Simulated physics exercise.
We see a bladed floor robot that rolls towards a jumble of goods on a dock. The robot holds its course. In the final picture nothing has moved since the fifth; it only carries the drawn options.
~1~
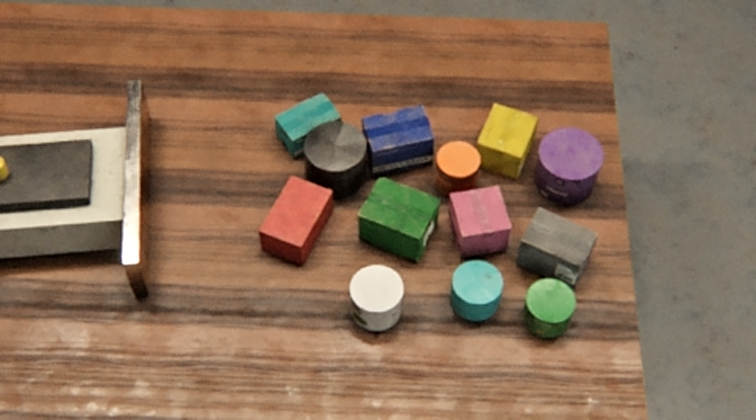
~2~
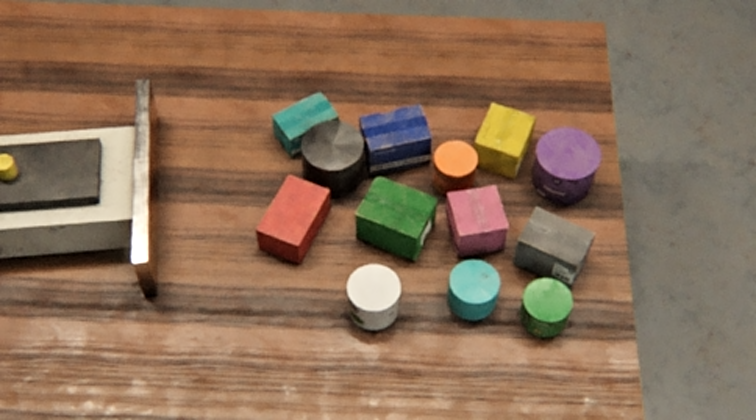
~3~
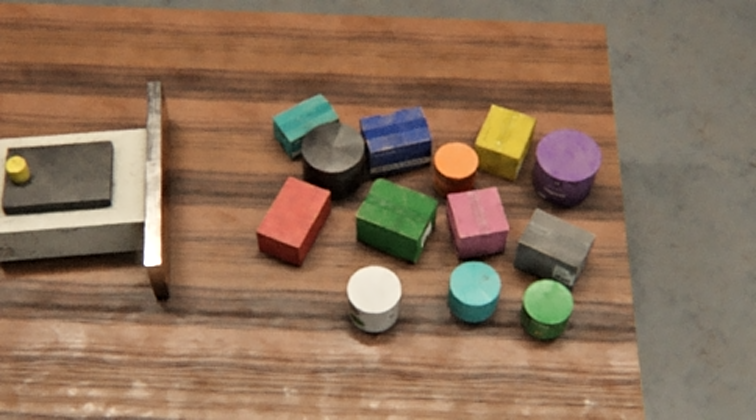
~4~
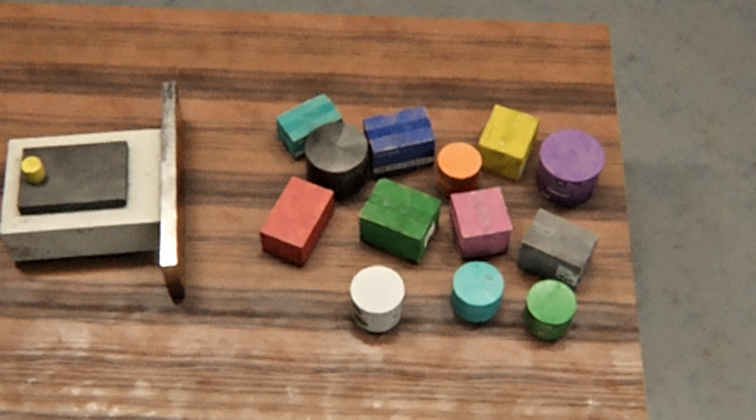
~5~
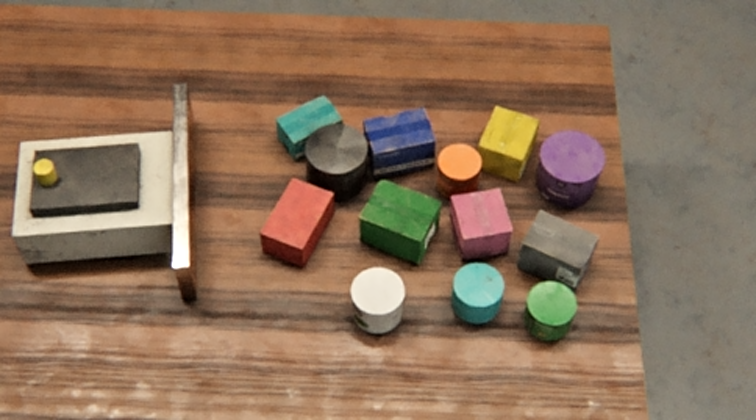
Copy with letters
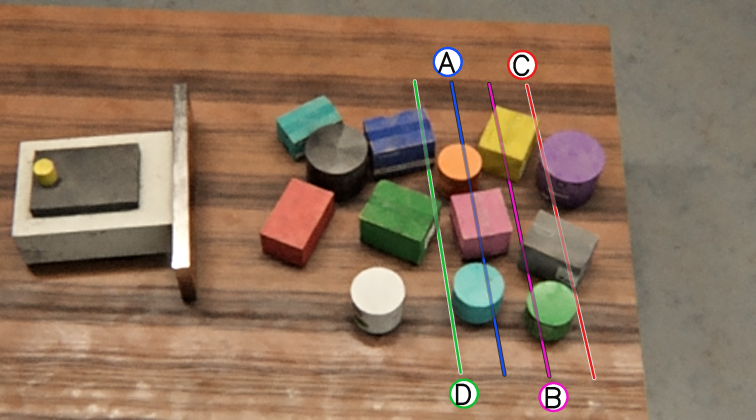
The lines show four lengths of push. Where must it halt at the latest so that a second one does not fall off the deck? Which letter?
Up to line A.
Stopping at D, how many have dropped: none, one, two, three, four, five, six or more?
By then, none.
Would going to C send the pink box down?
Yes.
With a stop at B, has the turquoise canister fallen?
No.
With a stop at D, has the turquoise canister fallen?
No.
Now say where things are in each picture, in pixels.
In the first frame, yellow parcel (506, 141); purple pail (568, 167); red crate (297, 220).
In the second frame, robot (55, 172); pink box (477, 222).
In the third frame, robot (67, 175); turquoise parcel (307, 127).
In the fourth frame, robot (83, 175); blue parcel (398, 143).
In the fifth frame, robot (94, 177); white pail (378, 301); black canister (337, 163); grey parcel (558, 252).
On the copy, A at (476, 216); B at (517, 218); C at (558, 219); D at (436, 215).
On A. First, robot (200, 181); turquoise parcel (324, 128); red crate (321, 222).
Then, robot (308, 185); purple pail (582, 166); grey parcel (564, 254).
Finally, robot (388, 188); pink box (614, 207); purple pail (603, 159); none fallen.
By contrast, B drops two; C drops five; D is within the limit but short.
